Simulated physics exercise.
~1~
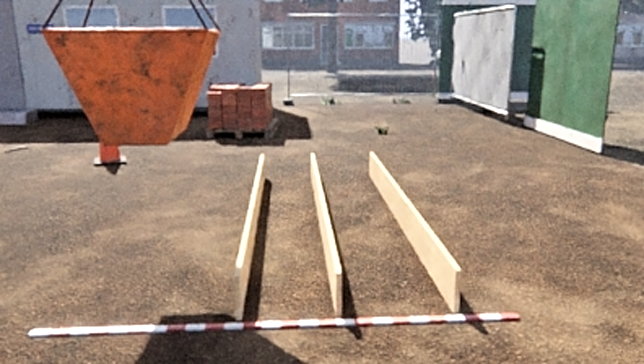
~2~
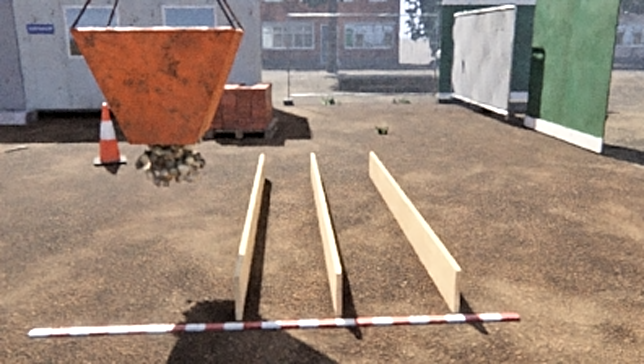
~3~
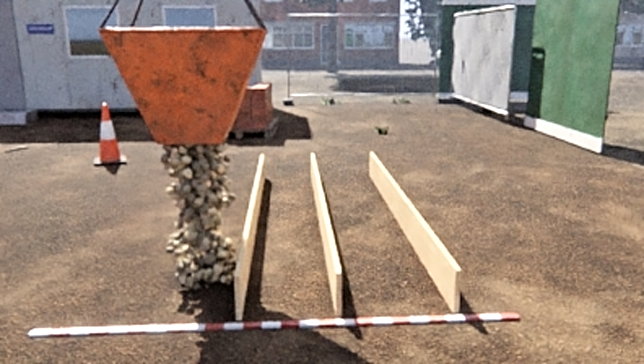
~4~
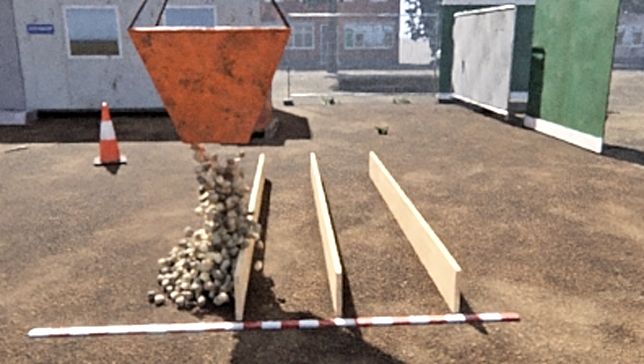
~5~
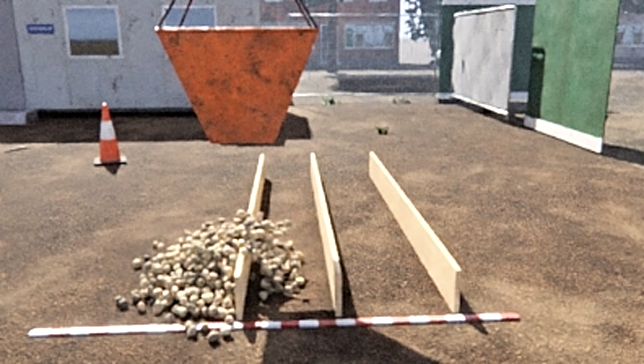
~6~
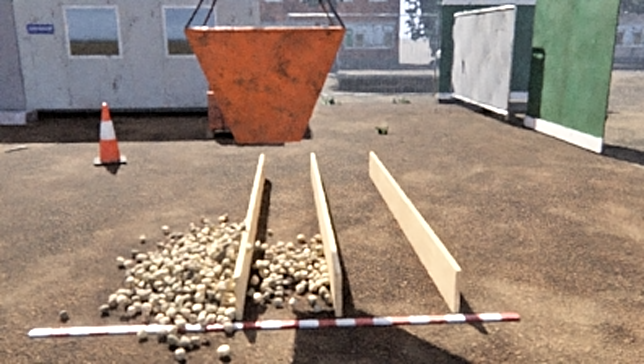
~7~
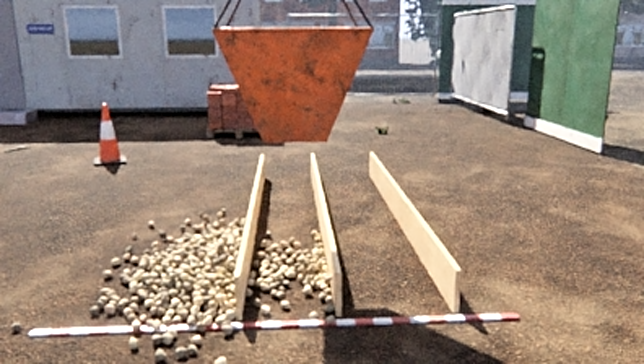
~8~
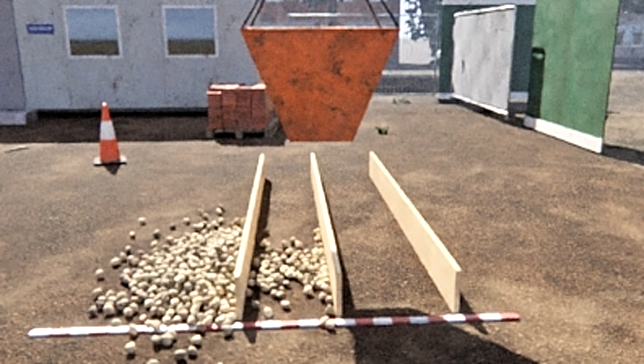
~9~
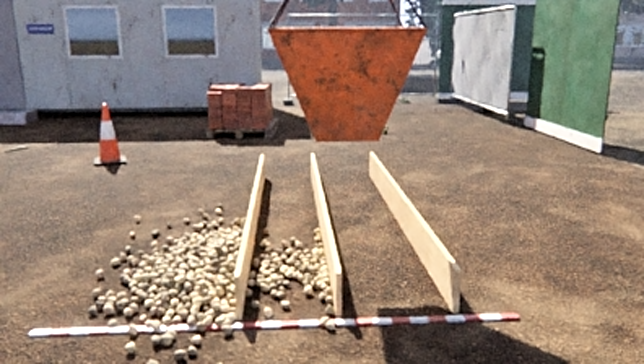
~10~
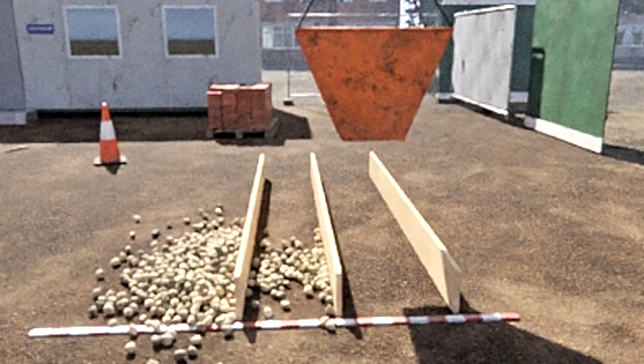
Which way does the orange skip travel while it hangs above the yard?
The orange skip travels to the right, and it keeps going that way after the stones have poured out.
